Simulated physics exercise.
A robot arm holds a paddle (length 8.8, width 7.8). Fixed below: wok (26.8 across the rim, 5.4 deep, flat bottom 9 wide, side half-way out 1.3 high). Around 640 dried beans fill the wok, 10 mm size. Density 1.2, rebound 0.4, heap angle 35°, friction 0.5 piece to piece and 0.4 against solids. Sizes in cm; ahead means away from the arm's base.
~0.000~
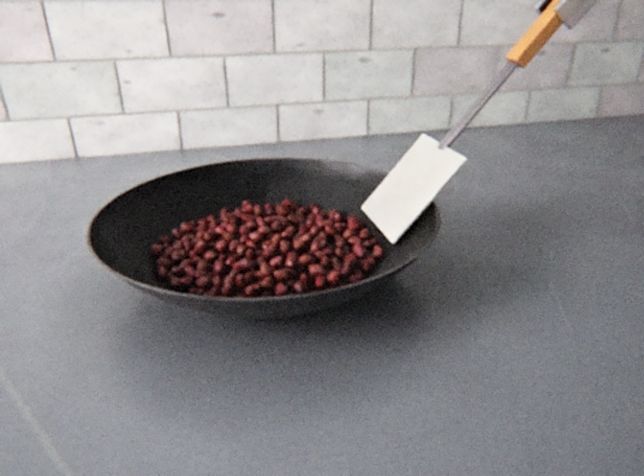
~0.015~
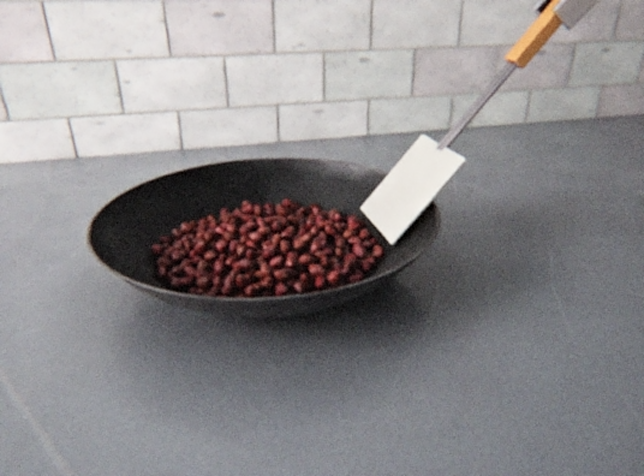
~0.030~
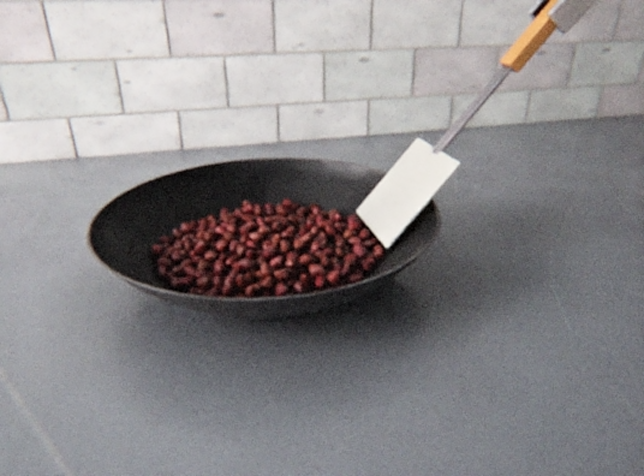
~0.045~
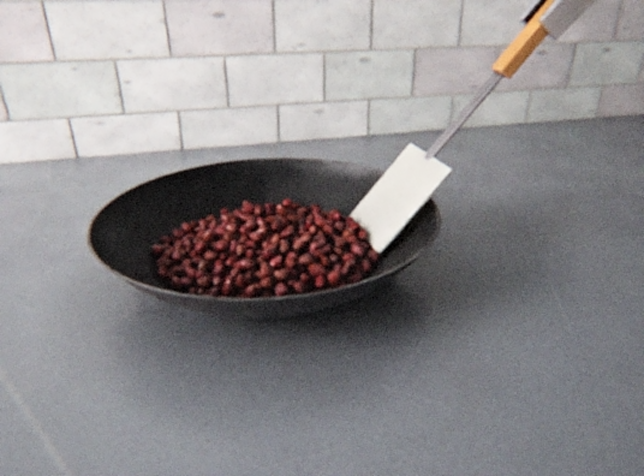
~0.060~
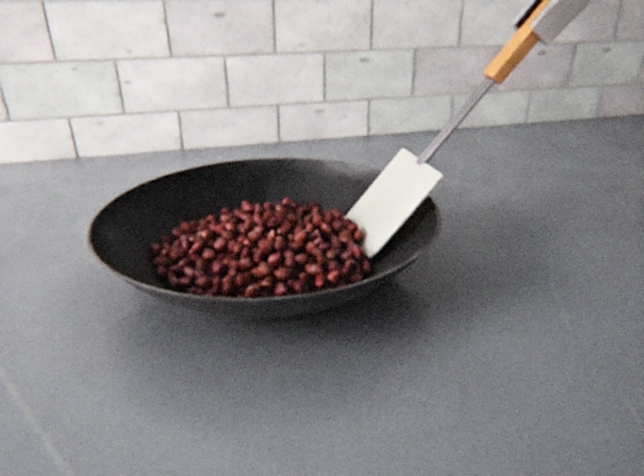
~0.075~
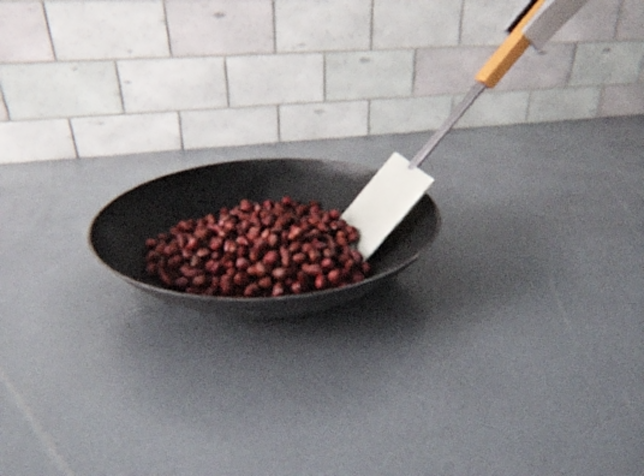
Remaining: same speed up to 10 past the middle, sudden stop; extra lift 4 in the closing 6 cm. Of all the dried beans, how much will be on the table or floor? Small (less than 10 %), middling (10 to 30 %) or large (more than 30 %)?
A middling share, 10 to 30 %, ends on the table or floor.
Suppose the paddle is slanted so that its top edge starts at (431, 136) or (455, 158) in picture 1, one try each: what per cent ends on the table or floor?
About 25 and 20 per cent.
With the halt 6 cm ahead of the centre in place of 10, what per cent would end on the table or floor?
Then about 0 per cent.
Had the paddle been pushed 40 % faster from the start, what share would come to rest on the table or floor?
Then about 30 per cent.
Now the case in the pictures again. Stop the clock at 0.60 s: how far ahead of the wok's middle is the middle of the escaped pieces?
Roughly 18 cm.
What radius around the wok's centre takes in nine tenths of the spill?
Some 25 cm.
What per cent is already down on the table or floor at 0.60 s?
Some 20 per cent.
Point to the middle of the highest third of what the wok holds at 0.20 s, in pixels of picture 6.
Near (186, 242).
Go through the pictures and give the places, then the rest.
In the first frame, paddle top edge at (444, 146), sloping 49°; upper third of the load around (269, 240), from x 155 to 380, top at y 205; 643 in the wok.
In the second frame, paddle top edge at (443, 146), sloping 49°; upper third of the load around (269, 240), from x 155 to 380, top at y 205.
In the third frame, paddle top edge at (438, 150), sloping 49°; upper third of the load around (270, 240), from x 155 to 380, top at y 205.
In the fourth frame, paddle top edge at (430, 156), sloping 49°; upper third of the load around (271, 239), from x 155 to 375, top at y 205.
In the fifth frame, paddle top edge at (422, 161), sloping 49°; upper third of the load around (269, 239), from x 155 to 365, top at y 200.
In the sixth frame, paddle top edge at (414, 165), sloping 49°; upper third of the load around (266, 240), from x 150 to 365, top at y 200; 643 in the wok.
By 0.20 s, sloping 49°, highest piece 6 above the table; 643 in the wok.
By 0.33 s, sloping 49°, highest piece 8 above the table; 624 in the wok, 3 on the table or floor, 16 on the blade or in flight.
By 0.60 s, sloping 49°, highest piece 6 above the table; 498 in the wok, 144 on the table or floor, 1 on the blade or in flight.
By 1.65 s, sloping 49°, highest piece 6 above the table; 498 in the wok, 145 on the table or floor.
Final count, 498 in the wok, 145 on the table or floor. That is 23 % on the table or floor.
